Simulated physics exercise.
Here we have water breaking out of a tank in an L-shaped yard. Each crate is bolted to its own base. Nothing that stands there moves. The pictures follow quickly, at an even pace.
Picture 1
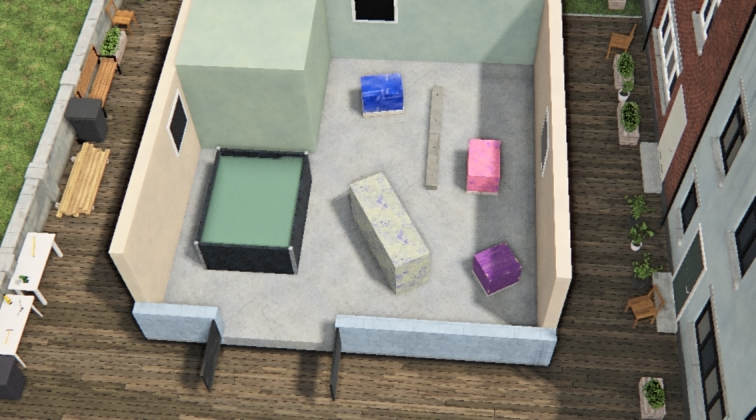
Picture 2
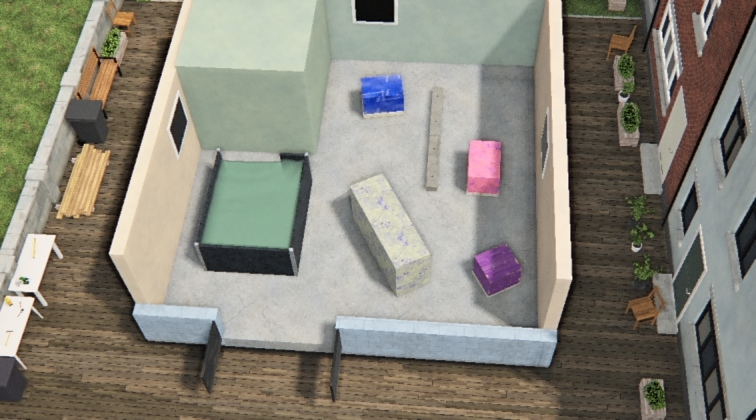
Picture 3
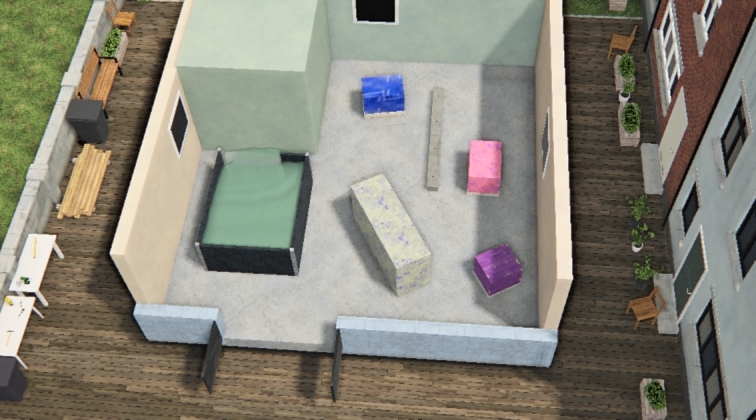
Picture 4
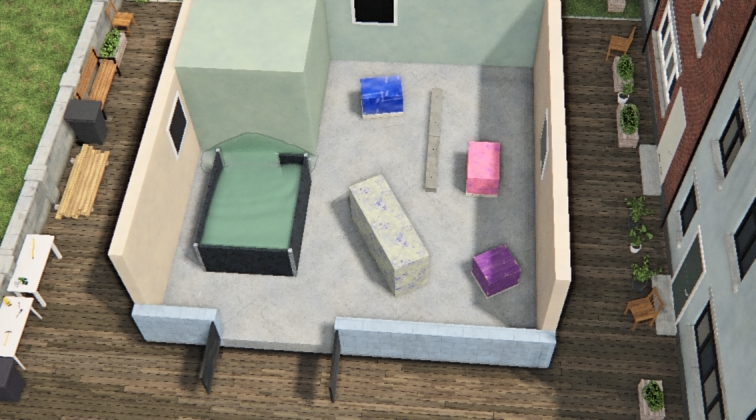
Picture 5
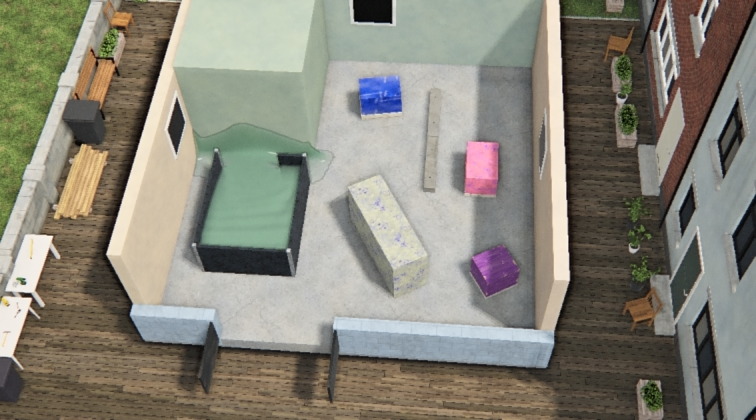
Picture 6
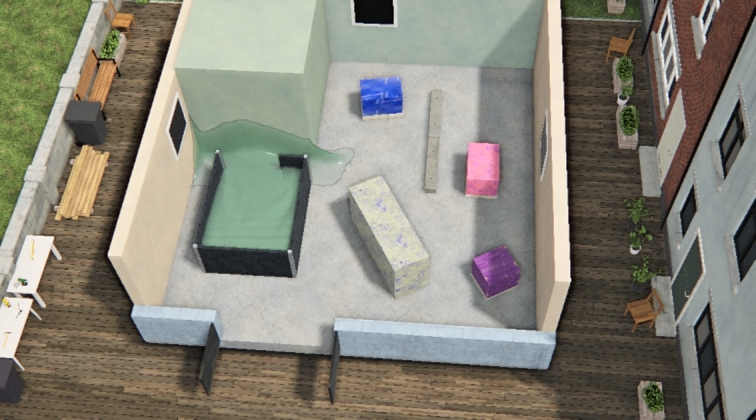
We see a dark-walled tank of green water standing still in a roofless room with scattered blocks; then water pours through a gap on its far side and spreads across the pale floor to the left and right.
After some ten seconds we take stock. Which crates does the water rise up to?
In the end: The purple crate gets wet; the pink crate gets wet; the blue crate stays dry.
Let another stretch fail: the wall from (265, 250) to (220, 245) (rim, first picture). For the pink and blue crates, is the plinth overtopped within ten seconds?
Then: Pink crate escapes it, blue crate escapes it.
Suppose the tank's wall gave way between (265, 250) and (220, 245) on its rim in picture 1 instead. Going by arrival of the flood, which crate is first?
It is the blue one.
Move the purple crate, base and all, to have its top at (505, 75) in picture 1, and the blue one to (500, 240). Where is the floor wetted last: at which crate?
It is the purple one.
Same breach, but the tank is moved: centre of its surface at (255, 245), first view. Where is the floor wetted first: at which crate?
I say the blue one.
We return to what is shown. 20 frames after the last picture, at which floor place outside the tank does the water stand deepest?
Close to (160, 316).
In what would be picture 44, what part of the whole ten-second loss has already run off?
About 45 per cent.
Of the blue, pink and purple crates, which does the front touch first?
First comes the crate marked blue.
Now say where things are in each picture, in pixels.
The first frame shows the tank at (254, 199) is whole and still.
In the second frame, the front is at a hidden place, out from the gap on the tank's far side.
In the third frame, the front is at (229, 152), out from the gap on the tank's far side.
In the fourth frame, water pours out on the tank's far side and has run to (206, 152).
In the fifth frame, the front is at (328, 155), out from the gap on the tank's far side.
In the sixth frame, water pours out on the tank's far side and has run to (350, 153).
A moment on, water covers 25 % of the floor; the purple crate not reached, the pink crate not reached, the blue crate water round its plinth.
Next, water covers 40 % of the floor; the purple crate not reached, the pink crate not reached, the blue crate water round its plinth.
Then, water covers 65 % of the floor; the purple crate water round its plinth, the pink crate water round its plinth, the blue crate water round its plinth.
Later, water covers 95 % of the floor; the purple crate water round its plinth, the pink crate water round its plinth, the blue crate water round its plinth.
In the end, water covers 100 % of the floor; the purple crate was topped, the pink crate was topped, the blue crate stayed above the water.
